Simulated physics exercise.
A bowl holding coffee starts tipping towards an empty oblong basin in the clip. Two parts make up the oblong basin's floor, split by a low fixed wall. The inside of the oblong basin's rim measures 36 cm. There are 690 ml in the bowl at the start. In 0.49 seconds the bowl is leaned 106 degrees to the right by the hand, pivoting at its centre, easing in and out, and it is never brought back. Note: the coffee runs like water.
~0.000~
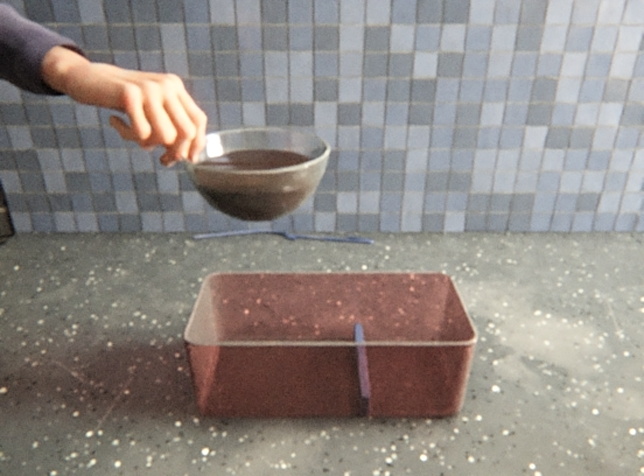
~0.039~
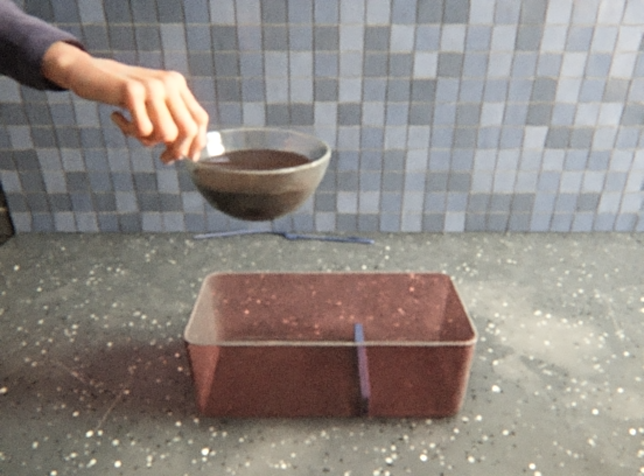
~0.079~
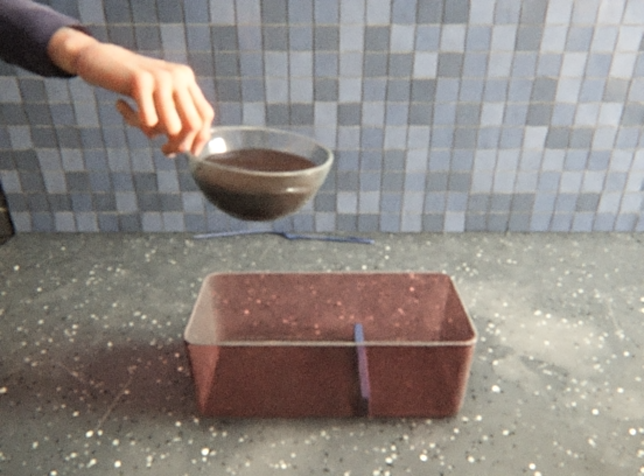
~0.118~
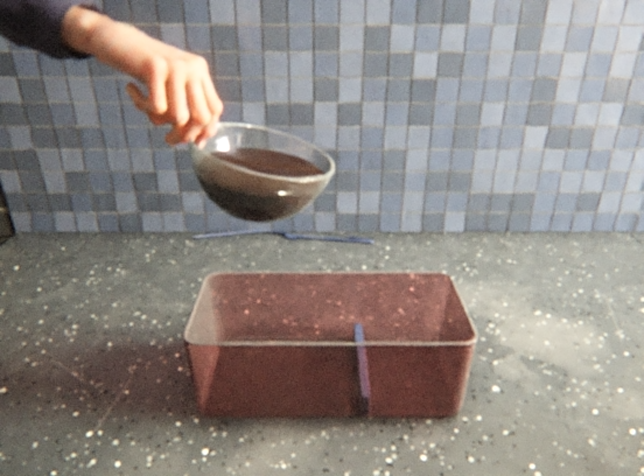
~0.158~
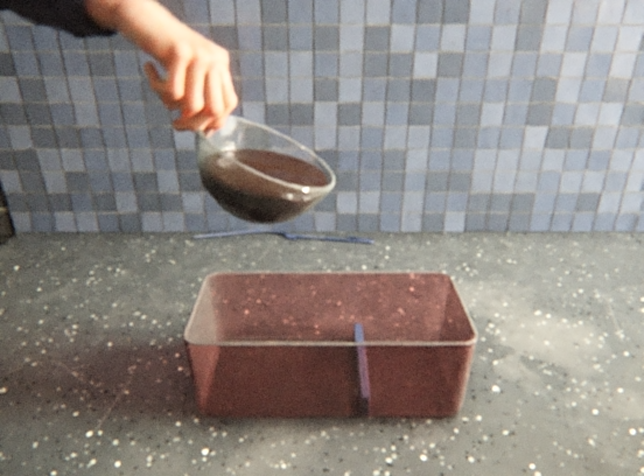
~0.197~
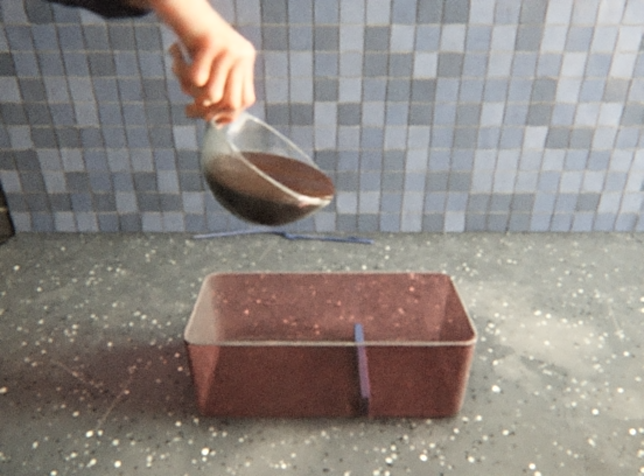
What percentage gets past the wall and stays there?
About 42 per cent.
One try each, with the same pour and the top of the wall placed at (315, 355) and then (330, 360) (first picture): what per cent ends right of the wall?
75 per cent first, 65 per cent second.
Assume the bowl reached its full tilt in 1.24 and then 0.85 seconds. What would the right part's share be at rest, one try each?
I'd expect close to 65 per cent and then close to 60 per cent.
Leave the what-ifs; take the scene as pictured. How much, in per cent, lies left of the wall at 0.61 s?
I'd say near 46 percent.
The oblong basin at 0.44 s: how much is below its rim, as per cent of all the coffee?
About 34 per cent.
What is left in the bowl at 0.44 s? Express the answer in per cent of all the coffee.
Roughly 6 %.
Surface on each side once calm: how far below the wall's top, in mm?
Close to 22 mm left and close to 18 mm right.
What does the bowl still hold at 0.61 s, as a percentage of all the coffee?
Close to 0 percent of the whole amount.
Then, 0.44 s in, the tilt is 103° and 6 per cent is still to pour, 10 is left of the wall and 24 right of it.
Then, 0.61 s in, the tilt is 106° and 0 per cent is still to pour, 47 is left of the wall and 47 right of it.
Then, 0.79 s in, the tilt is 106° and 0 per cent is still to pour, 49 is left of the wall and 43 right of it.
Then, 0.99 s in, the tilt is 106° and 0 per cent is still to pour, 54 is left of the wall and 42 right of it.
Finally, 54 per cent lies left of the wall, 42 right of it and 4 outside.
